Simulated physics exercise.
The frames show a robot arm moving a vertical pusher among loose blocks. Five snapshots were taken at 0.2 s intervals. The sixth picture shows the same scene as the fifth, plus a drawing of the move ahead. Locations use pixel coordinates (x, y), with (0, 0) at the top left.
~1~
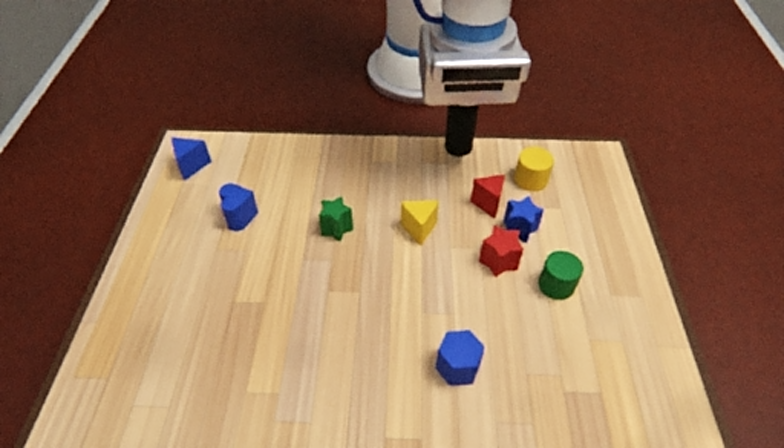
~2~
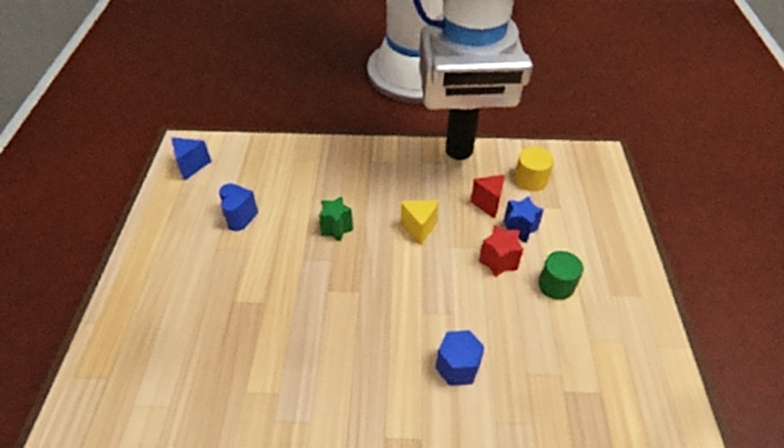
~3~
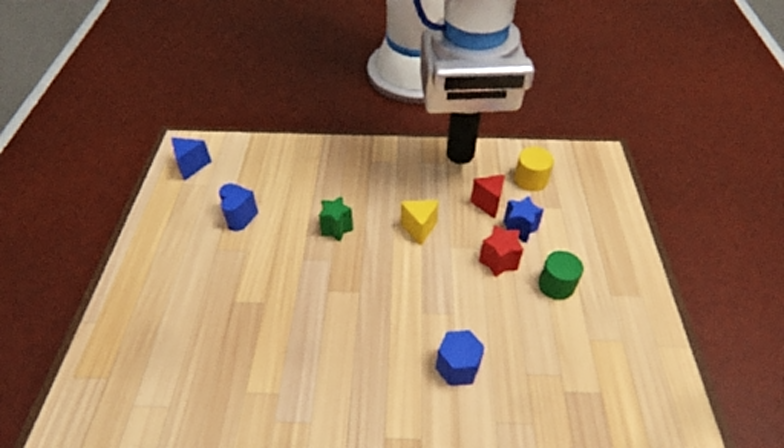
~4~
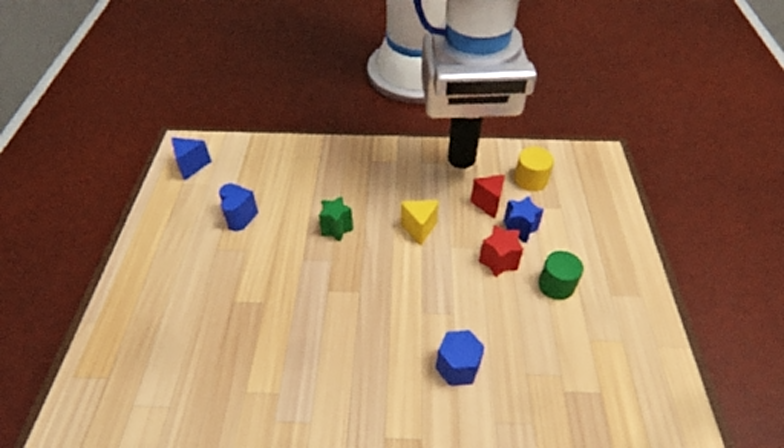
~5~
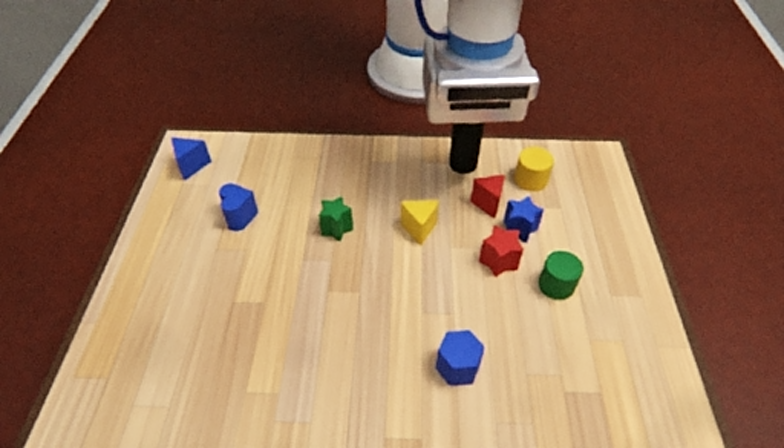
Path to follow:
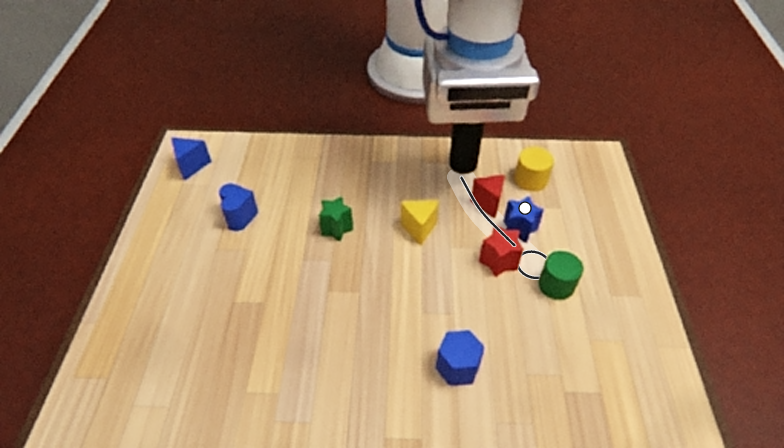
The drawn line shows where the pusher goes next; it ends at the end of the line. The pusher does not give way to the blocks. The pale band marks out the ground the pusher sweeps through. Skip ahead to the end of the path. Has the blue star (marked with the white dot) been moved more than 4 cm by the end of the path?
Answer: Yes.
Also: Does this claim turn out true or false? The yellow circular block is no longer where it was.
False - the claim does not hold.
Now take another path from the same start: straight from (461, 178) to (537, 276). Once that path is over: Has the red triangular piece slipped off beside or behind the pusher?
My answer is yes.
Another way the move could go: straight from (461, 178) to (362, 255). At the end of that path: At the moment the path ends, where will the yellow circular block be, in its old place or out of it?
It will be resting on its spot.
The drawn path runs from (461, 178) via (489, 220), ending at (534, 265); the dot is on the blue star.
What follows on the original path. One third of the way, pusher at (480, 194); red triangular piece at (506, 194), turned 55° anticlockwise; blue star at (527, 210).
Two thirds of the way, pusher at (507, 223); red triangular piece at (536, 213), turned 80° anticlockwise; blue star at (559, 229), turned 20° anticlockwise.
At the end, pusher at (538, 253); red triangular piece at (548, 218), turned 105° anticlockwise; red star at (509, 251), turned 50° clockwise; blue star at (575, 236), turned 50° anticlockwise; yellow circular block not moved; green circular block at (567, 267).
